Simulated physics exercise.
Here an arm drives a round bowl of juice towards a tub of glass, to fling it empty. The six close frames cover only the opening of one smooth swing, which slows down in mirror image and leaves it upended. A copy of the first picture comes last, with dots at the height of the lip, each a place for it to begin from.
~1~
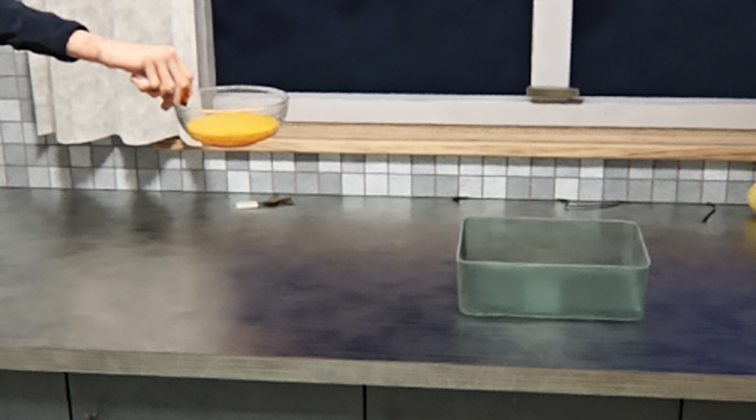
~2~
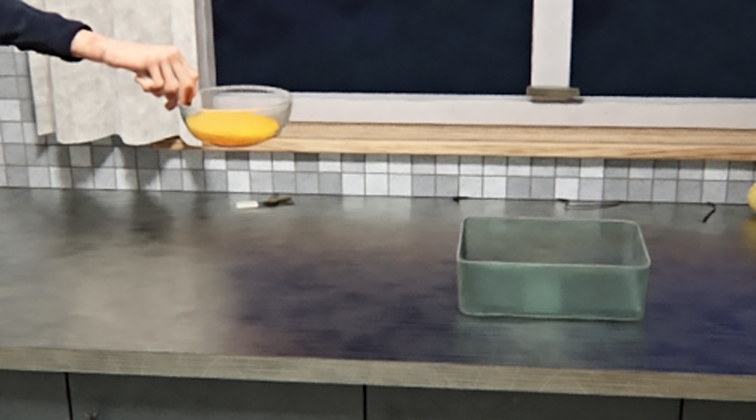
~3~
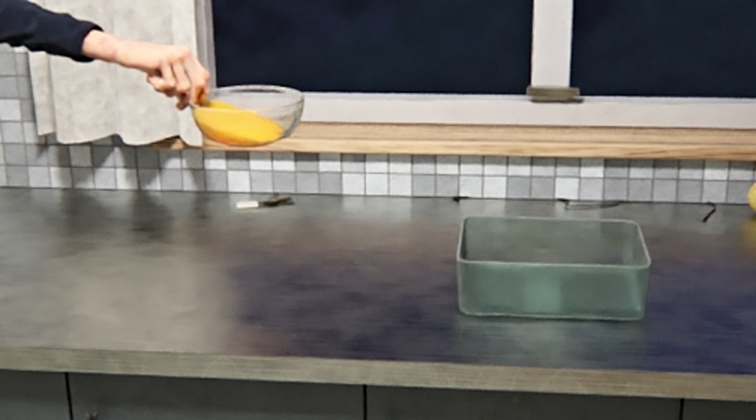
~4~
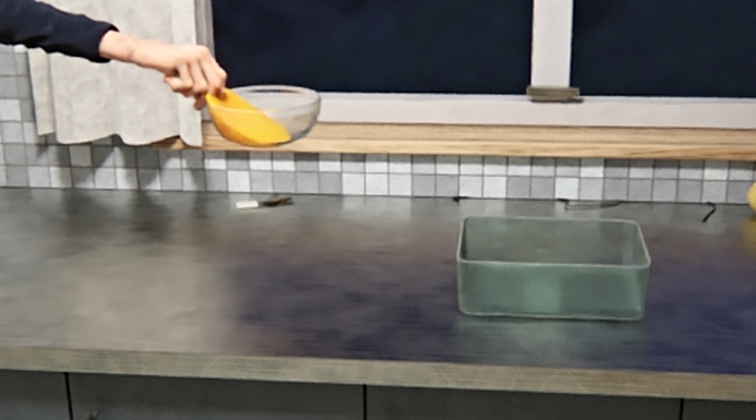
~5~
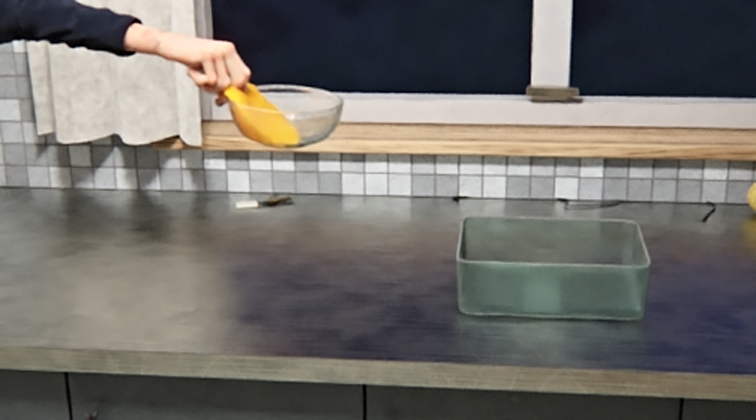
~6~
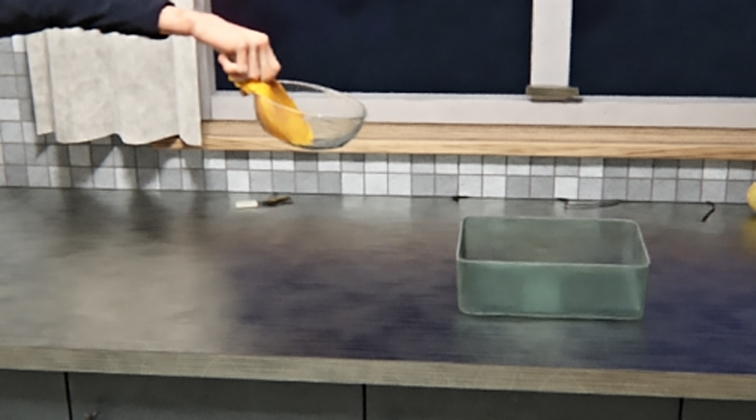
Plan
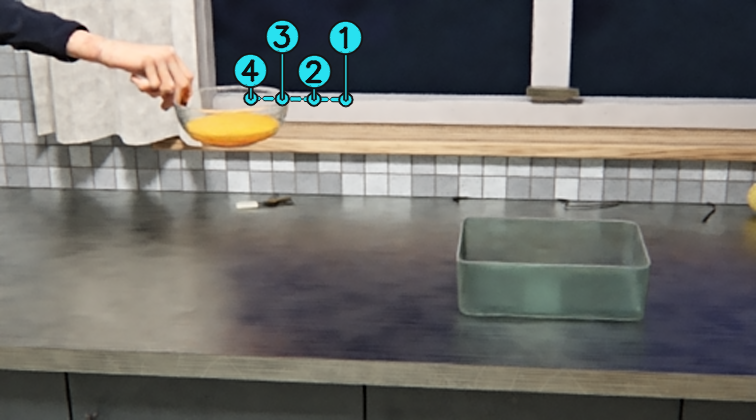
To begin with, a hand at the upper left holds a clear round bowl of orange juice level above a dark counter, with an empty glass tub to the right. The arm moves the bowl rightward, slowly then faster, and the juice climbs the side nearest the hand. By the end, the bowl tilts slightly, with juice over its left rim.
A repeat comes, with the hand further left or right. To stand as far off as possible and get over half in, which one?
Spot 2.
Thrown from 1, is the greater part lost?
No, not at all.
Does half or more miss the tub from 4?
Yes, it does.
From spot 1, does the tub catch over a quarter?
Yes, clearly.
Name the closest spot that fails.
It is 3.
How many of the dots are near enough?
Two of them.
On the marked copy, 1 at (345, 99); 2 at (314, 99); 3 at (282, 98); 4 at (250, 98).
If 1 is chosen, about 67 % lands in the tub, 23 % falls short and 10 % goes beside or beyond.
If 2 is chosen, about 63 % lands in the tub, 27 % falls short and 9 % goes beside or beyond.
If 3 is chosen, about 24 % lands in the tub, 72 % falls short and 4 % goes beside or beyond.
If 4 is chosen, about 4 % lands in the tub, 94 % falls short.
